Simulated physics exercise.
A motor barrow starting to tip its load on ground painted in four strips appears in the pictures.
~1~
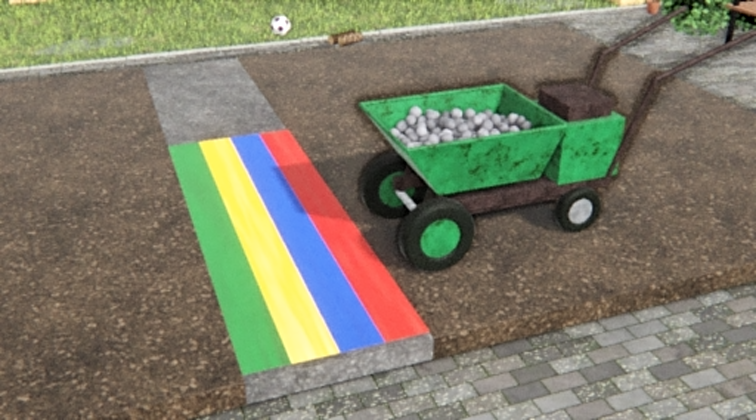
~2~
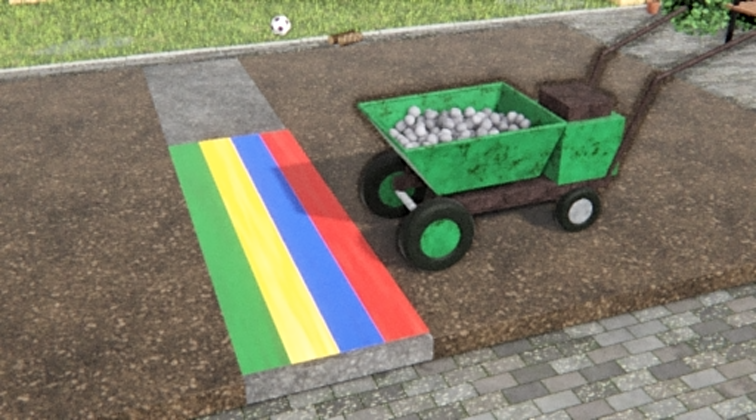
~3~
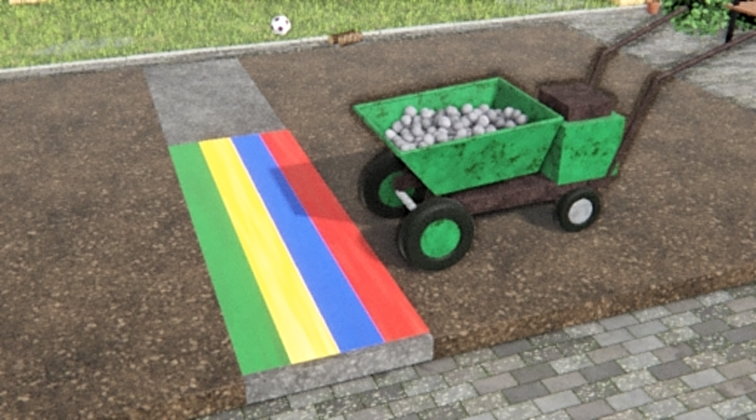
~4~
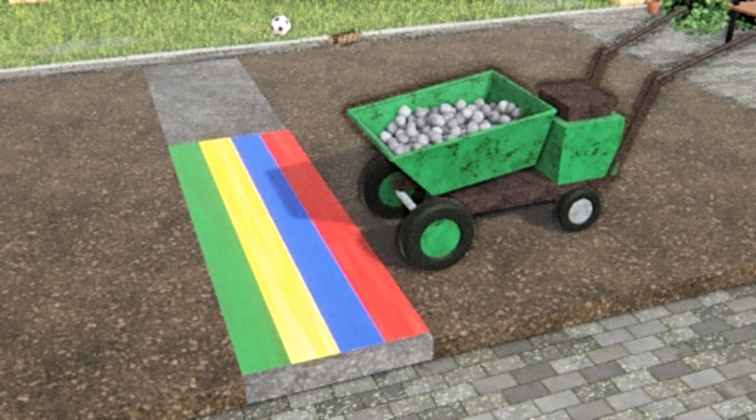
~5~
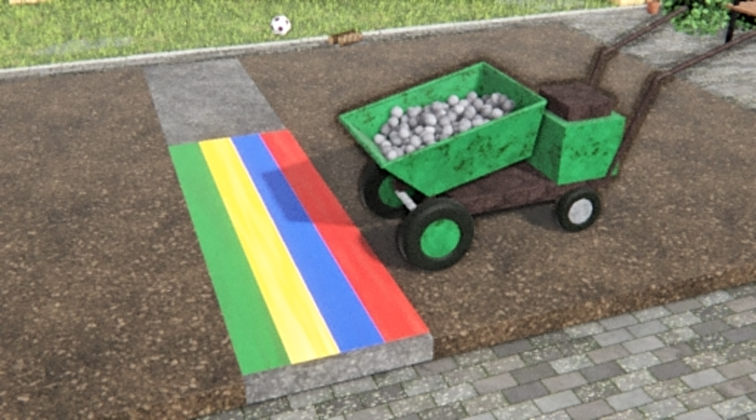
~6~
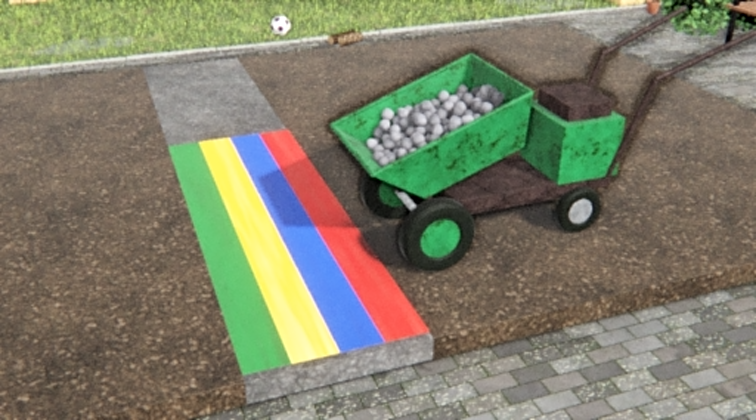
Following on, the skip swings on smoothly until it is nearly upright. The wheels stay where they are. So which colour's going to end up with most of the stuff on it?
Most of it lands on yellow.
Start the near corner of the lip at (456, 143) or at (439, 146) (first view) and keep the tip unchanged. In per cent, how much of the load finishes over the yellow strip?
First spot: About 10 percent; second spot: About 20 percent.
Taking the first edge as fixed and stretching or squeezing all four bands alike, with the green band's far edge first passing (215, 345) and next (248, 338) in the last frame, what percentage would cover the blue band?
Close to 30 percent, and close to 10 percent.
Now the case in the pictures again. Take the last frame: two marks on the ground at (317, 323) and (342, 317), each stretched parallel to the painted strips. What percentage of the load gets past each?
Roughly 50 per cent, then roughly 70 per cent.
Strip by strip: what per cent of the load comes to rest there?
Red strip 0 %, blue strip 20 %, yellow strip 35 %, green strip 15 %.
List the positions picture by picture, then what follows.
In the first frame, lip of the skip at (406, 151), level; top of the load at (463, 128), round cobbles; red strip at (386, 304); blue strip at (343, 313); yellow strip at (299, 322); green strip at (254, 332).
In the second frame, lip of the skip at (405, 152), level; top of the load at (461, 128).
In the third frame, lip of the skip at (400, 154), tipped barely; top of the load at (458, 126).
In the fourth frame, lip of the skip at (392, 159), tipped a little; top of the load at (475, 119).
In the fifth frame, lip of the skip at (383, 166), tipped a little; top of the load at (470, 113).
In the sixth frame, lip of the skip at (373, 175), tipped clearly; top of the load at (469, 116); red strip at (386, 304); blue strip at (343, 313); yellow strip at (299, 322); green strip at (254, 332).
Soon after the last picture, skip tipped steeply; all in the skip.
A little later, skip tipped right over; most in the skip; a small part over the blue strip; a small part over the yellow strip; a stray few over the green strip.
Later still, skip tipped right over; about a quarter in the skip; about a quarter over the blue strip; about a third over the yellow strip; a small part over the green strip; a small part off the paint.
At rest, skip tipped right over; about a quarter in the skip; none over the red strip; about a quarter over the blue strip; about a third over the yellow strip; about a quarter over the green strip; a small part off the paint.
